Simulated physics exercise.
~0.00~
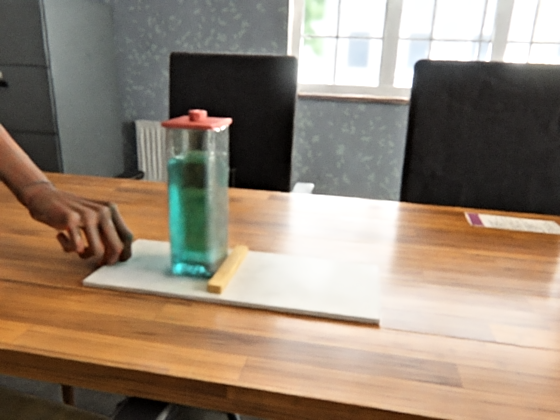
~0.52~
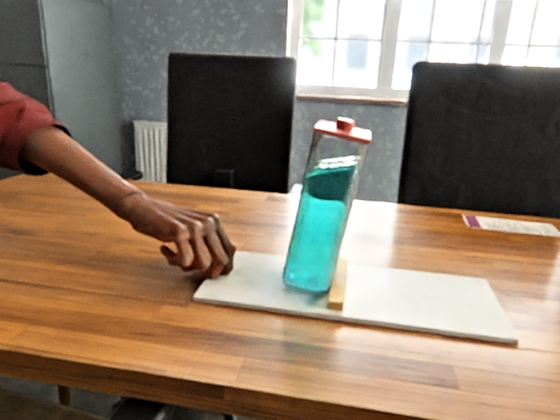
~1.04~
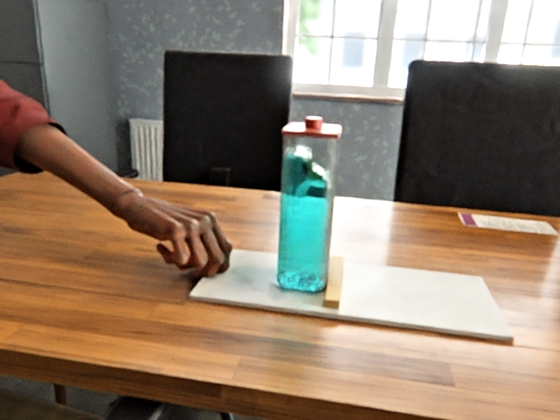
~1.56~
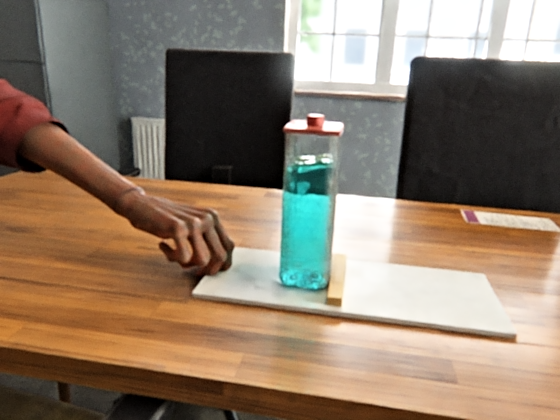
A square bottle of blue-green water slid to the right on a white board pushed by a hand across the wooden table, tipped slightly toward the low wooden strip at its foot, then rocked back and stood upright.
